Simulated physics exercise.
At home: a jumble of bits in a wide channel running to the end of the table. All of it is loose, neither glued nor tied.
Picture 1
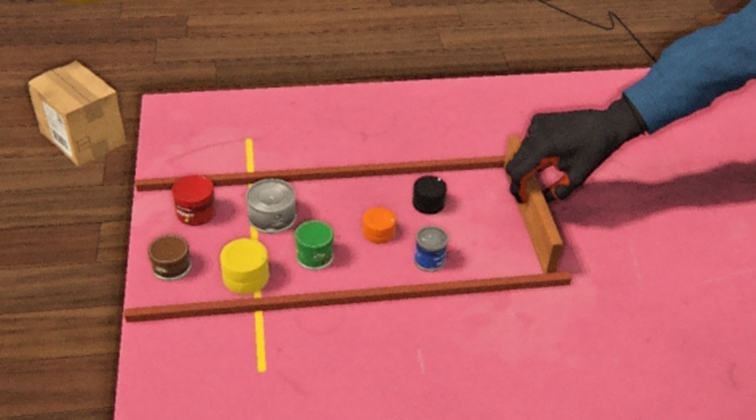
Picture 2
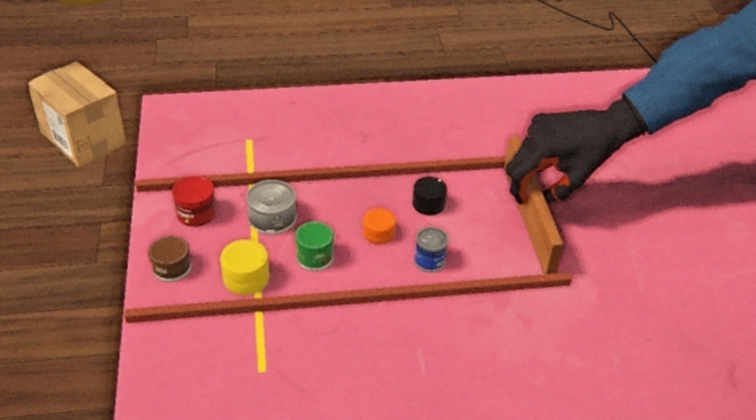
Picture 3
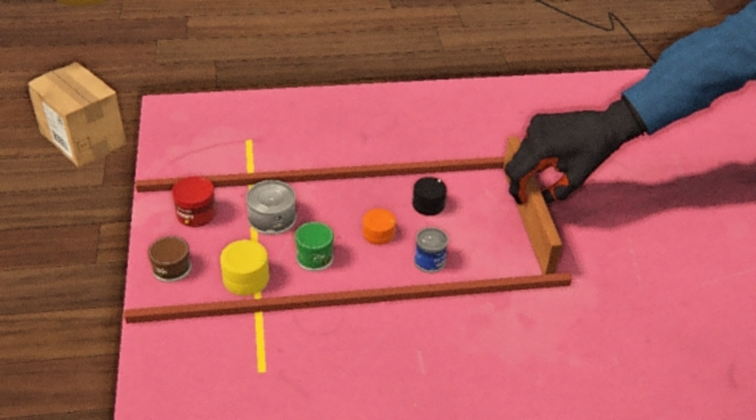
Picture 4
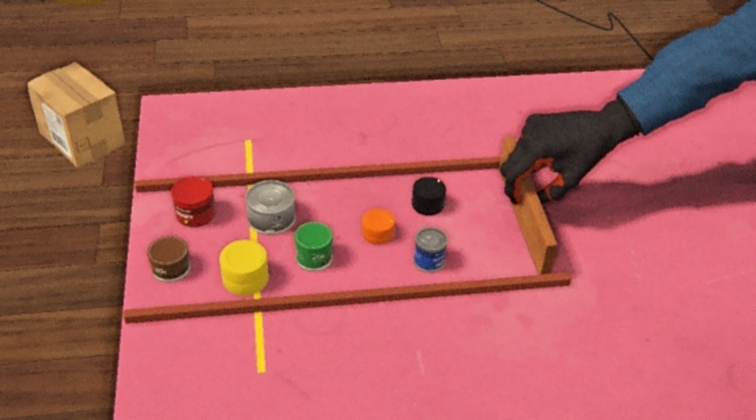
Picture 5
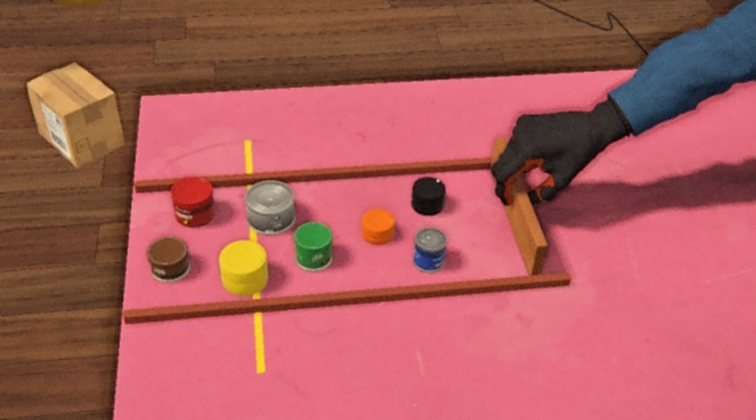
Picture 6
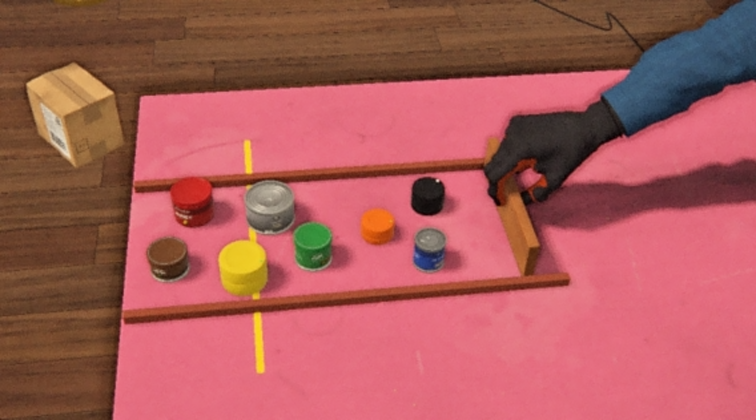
A pink tabletop above a dark wooden floor is seen from a high angle, with two reddish-brown rails forming a wide channel across it. Between them sit red, brown, grey, yellow, green, orange, black and blue pots, tubs and lids, with yellow tape crossing at left and a cardboard box beyond. At right, a black-gloved hand in a blue sleeve holds a wooden board still, then slides it slightly left, while the pots and camera stay practically still.
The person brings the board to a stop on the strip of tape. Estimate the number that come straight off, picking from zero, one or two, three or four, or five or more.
The fallen count comes to none.
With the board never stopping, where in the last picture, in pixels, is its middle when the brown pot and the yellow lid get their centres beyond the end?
With the brown pot it sits around (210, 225), with the yellow lid around (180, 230).
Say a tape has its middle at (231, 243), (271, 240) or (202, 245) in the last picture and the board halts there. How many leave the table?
Try by try, 0, 0 and 2.
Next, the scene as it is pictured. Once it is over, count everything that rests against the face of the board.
At rest, 3 are in contact.
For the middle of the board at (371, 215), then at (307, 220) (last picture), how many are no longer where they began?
Counts: 3, 6.
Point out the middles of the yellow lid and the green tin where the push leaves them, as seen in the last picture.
The first one ends at (202, 282), the second at (211, 251).
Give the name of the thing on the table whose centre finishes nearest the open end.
The red tub.
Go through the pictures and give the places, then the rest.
The first frame shows brown pot (170, 258); red tub (195, 201); yellow lid (245, 267); board (531, 203); tape (255, 240).
The second frame shows red tub (195, 202); green tin (315, 246).
The third frame shows yellow lid (245, 268); grey pot (272, 208).
The fourth frame shows brown pot (169, 259); board (526, 204).
The fifth frame shows red tub (194, 202); orange lid (378, 227).
The sixth frame shows brown pot (169, 260); red tub (193, 203); yellow lid (244, 268); board (510, 205); tape (253, 241).
Soon after, none off yet; brown pot at rest near (169, 260); red tub at rest near (193, 203); yellow lid at rest near (244, 268).
After that, none off yet; brown pot at rest near (169, 260); red tub at rest near (193, 203); yellow lid moving near (232, 273).
In the end, the number that fall off is zero.
